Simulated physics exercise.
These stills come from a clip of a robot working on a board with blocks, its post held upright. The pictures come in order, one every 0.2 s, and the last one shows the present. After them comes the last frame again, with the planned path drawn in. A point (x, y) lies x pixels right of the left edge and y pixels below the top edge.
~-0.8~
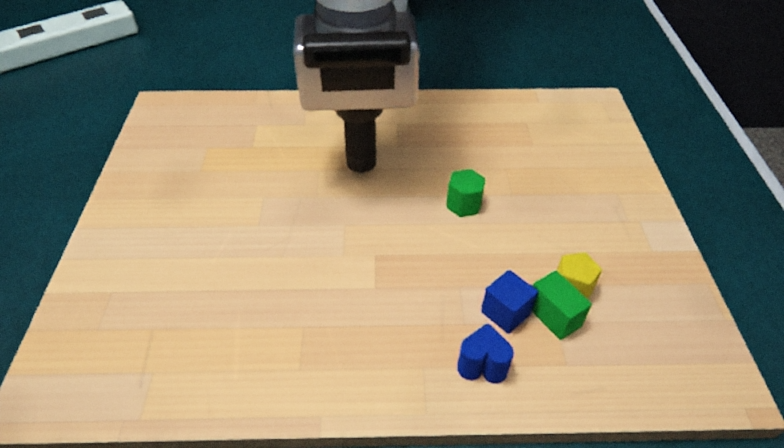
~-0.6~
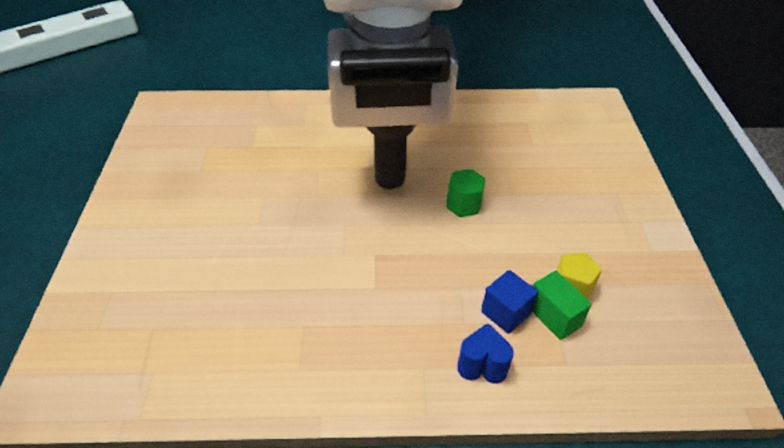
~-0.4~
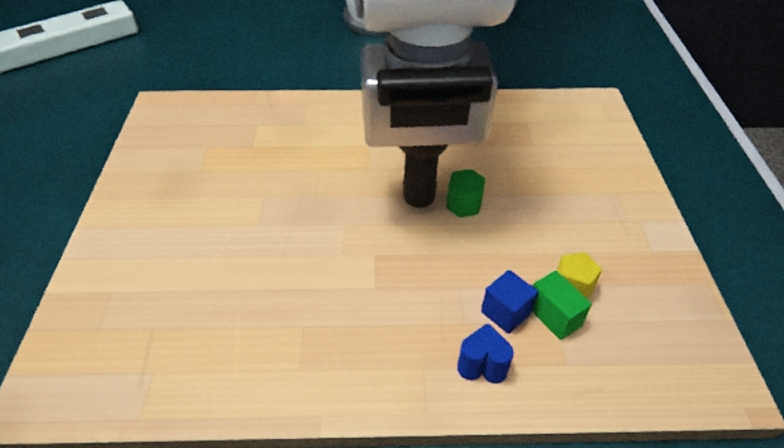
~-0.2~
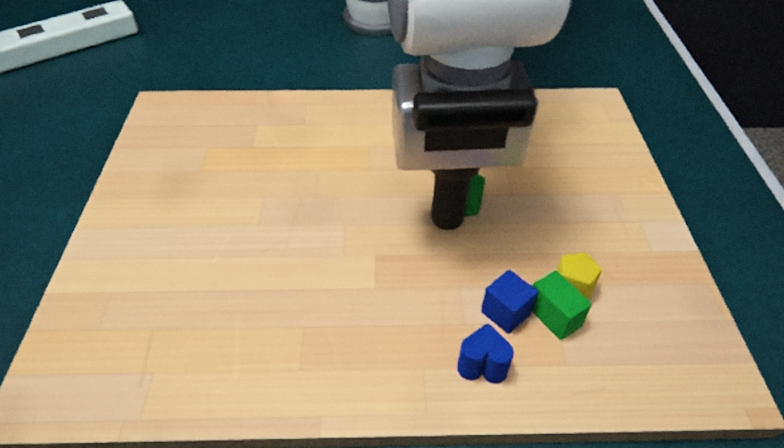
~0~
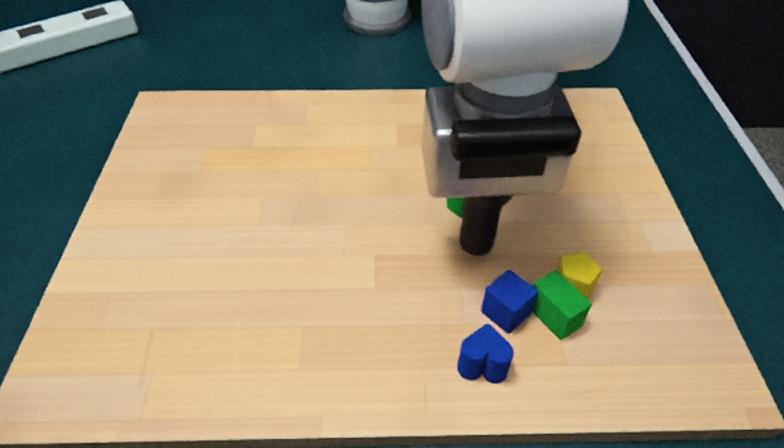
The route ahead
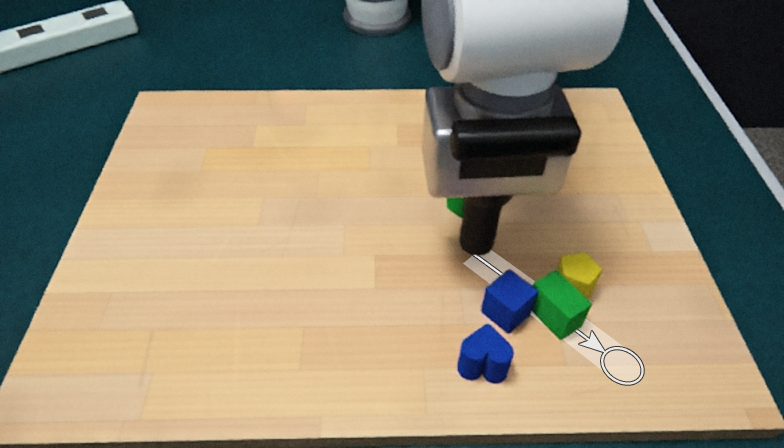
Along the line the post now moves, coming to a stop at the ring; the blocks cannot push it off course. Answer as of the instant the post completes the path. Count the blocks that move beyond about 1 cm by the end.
Total: One.
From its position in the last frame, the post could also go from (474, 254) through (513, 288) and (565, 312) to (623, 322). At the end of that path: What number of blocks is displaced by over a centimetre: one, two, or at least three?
Three or more blocks.
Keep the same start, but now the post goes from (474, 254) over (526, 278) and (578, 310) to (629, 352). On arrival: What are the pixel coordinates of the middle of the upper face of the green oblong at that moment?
Located at (595, 341).
The drawn path runs from (474, 254) directly to (622, 365).
On the path given first. One third of the way, post at (524, 278); blue square block at (513, 294).
Two thirds of the way, post at (574, 315); blue square block at (513, 294); green oblong at (619, 333); yellow five-sided block at (586, 268), turned 20° anticlockwise.
At the end, post at (628, 356); green hexagonal block not moved; blue square block at (513, 294); green oblong at (681, 377); yellow five-sided block at (586, 268), turned 20° anticlockwise.
